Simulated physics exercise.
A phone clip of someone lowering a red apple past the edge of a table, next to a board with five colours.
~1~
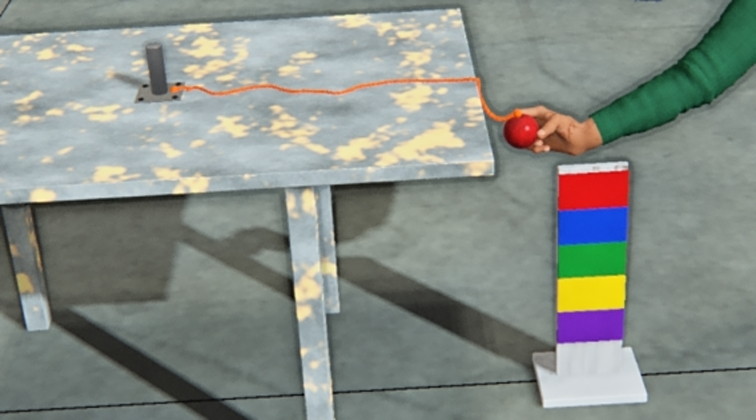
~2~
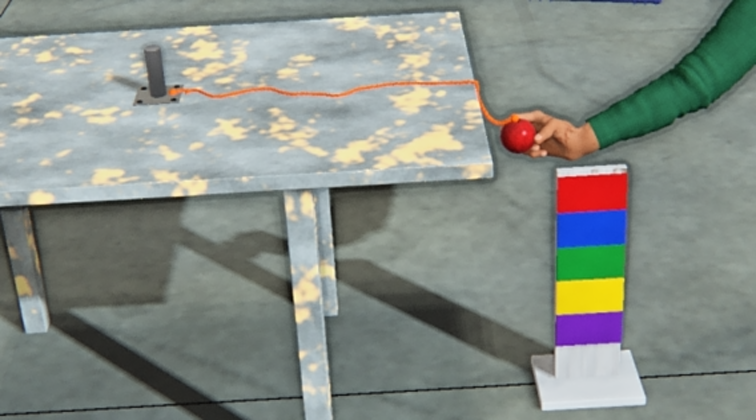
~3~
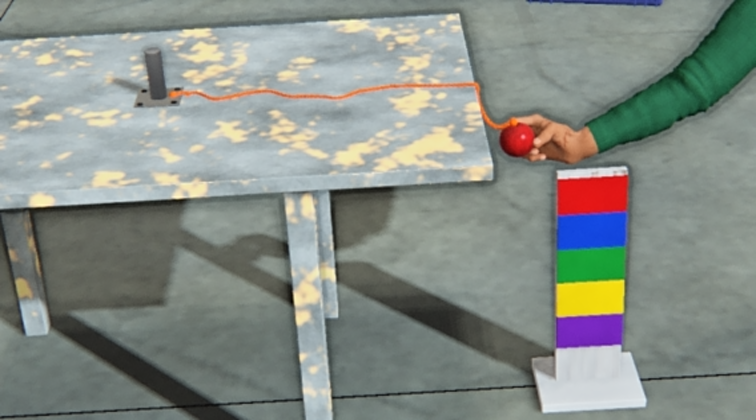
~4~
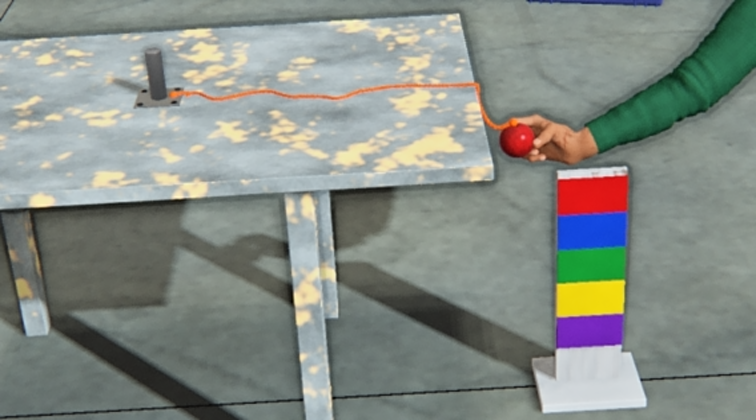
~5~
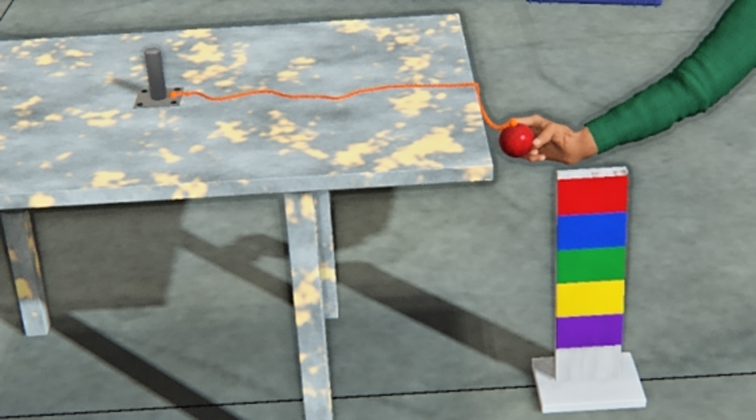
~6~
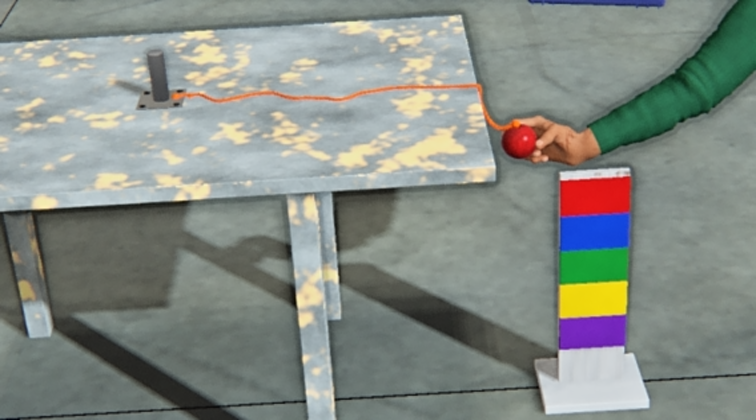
A hand holding a red ball tied to an orange cord beside a weathered table, staying nearly still above a color-striped stand.
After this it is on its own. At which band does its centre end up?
Its centre hangs level with the red band.
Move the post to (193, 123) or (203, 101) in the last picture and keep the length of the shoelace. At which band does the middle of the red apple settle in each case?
Try by try: Blue; blue.
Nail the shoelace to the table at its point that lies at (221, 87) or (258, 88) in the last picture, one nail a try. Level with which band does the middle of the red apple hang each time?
One after the other, red; red.
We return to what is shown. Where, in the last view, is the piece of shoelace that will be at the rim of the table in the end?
It lies at about (444, 87).
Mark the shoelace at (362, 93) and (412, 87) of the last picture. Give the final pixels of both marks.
Near (395, 91) and (447, 89).
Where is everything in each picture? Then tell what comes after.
In the first picture, red apple (521, 131); red (594, 192); blue (593, 227); green (592, 261); yellow (591, 295); purple (591, 327).
In the second picture, red apple (518, 136); shoelace through (197, 90) (256, 90) (326, 95) (391, 85) (467, 83).
In the third picture, red apple (517, 140).
In the fourth picture, red apple (517, 140); shoelace through (197, 93) (257, 92) (326, 97) (391, 87) (468, 85).
In the fifth picture, red apple (517, 140).
In the sixth picture, red apple (520, 141); shoelace through (200, 95) (259, 94) (329, 99) (393, 88) (470, 86).
Early on, apple near (451, 192); level with red.
Midway, apple near (474, 202); level with red.
Finally, apple near (475, 202); level with red. Its middle rests at the red band.
